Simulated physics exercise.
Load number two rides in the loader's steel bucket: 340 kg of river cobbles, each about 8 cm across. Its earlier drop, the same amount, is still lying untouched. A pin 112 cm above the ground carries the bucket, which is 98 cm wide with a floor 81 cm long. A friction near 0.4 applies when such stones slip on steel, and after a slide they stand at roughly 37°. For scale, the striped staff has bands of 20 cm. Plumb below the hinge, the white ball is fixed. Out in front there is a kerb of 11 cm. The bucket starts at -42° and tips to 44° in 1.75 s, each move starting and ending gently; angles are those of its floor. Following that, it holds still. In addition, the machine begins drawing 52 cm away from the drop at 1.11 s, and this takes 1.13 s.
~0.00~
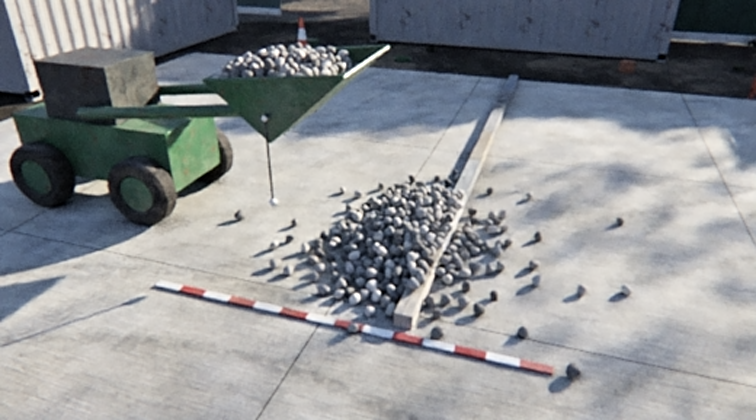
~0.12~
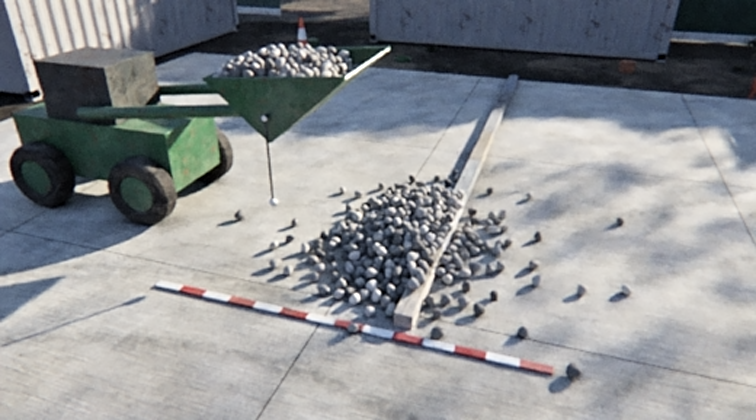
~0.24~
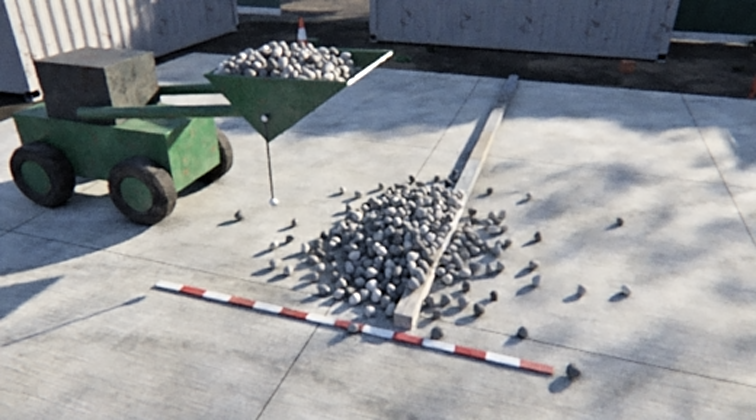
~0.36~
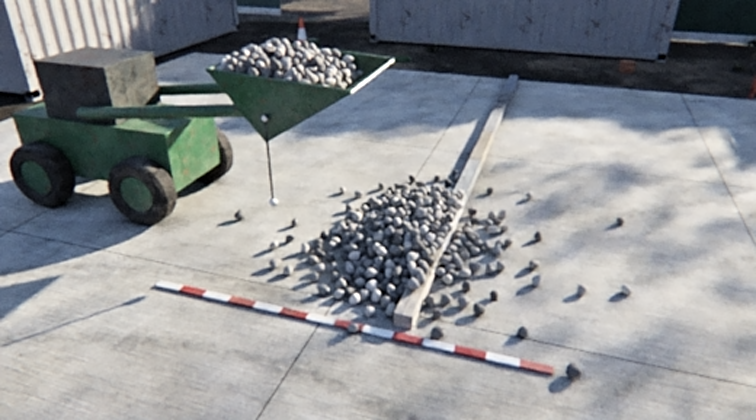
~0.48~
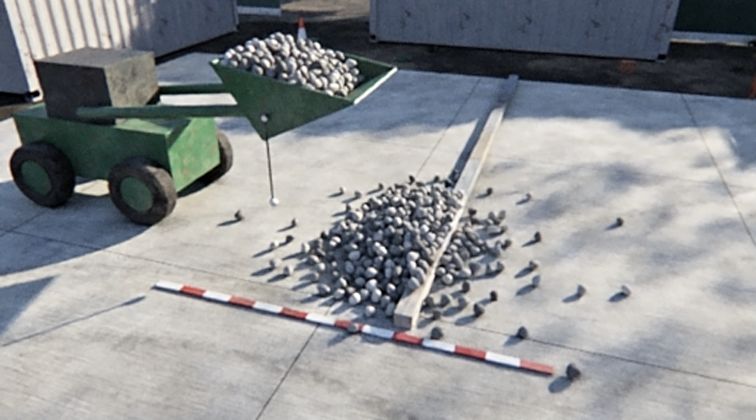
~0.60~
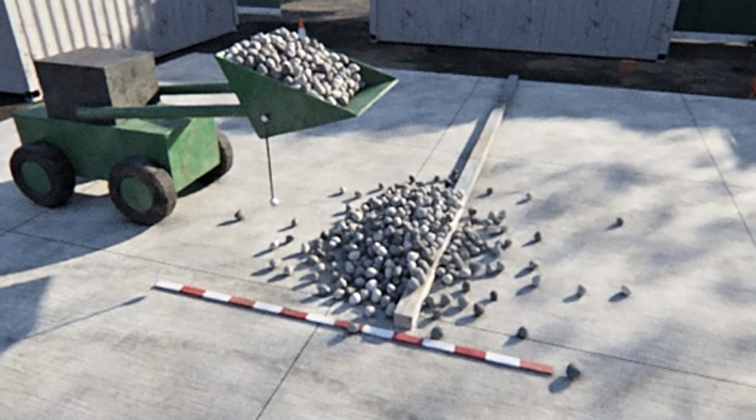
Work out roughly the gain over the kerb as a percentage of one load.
Close to 0 parts in a hundred.
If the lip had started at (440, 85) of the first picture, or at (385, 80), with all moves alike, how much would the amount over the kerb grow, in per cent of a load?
About 55 and 15 per cent.
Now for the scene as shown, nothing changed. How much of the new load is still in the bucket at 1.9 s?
Close to 5 in a hundred is still held.
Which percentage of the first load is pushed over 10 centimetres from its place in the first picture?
I'd put it at about 5 per cent.
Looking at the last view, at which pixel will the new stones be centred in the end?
Centre at roughly (352, 217).
After 1.3 s the floor is at 30°; in per cent of one load, 89 in the bucket, 101 on this side of the kerb, 11 over the kerb; the foremost stones are at (568, 280).
After 1.9 s the floor is at 44°; in per cent of one load, 7 in the bucket, 183 on this side of the kerb, 11 over the kerb; the foremost stones are at (568, 280).
After 2.7 s the floor is at 44°; in per cent of one load, 0 in the bucket, 190 on this side of the kerb, 11 over the kerb; the foremost stones are at (568, 280).
After 5.2 s the floor is at 44°; in per cent of one load, 0 in the bucket, 190 on this side of the kerb, 11 over the kerb; the foremost stones are at (568, 280). Net gain over the kerb, 0.
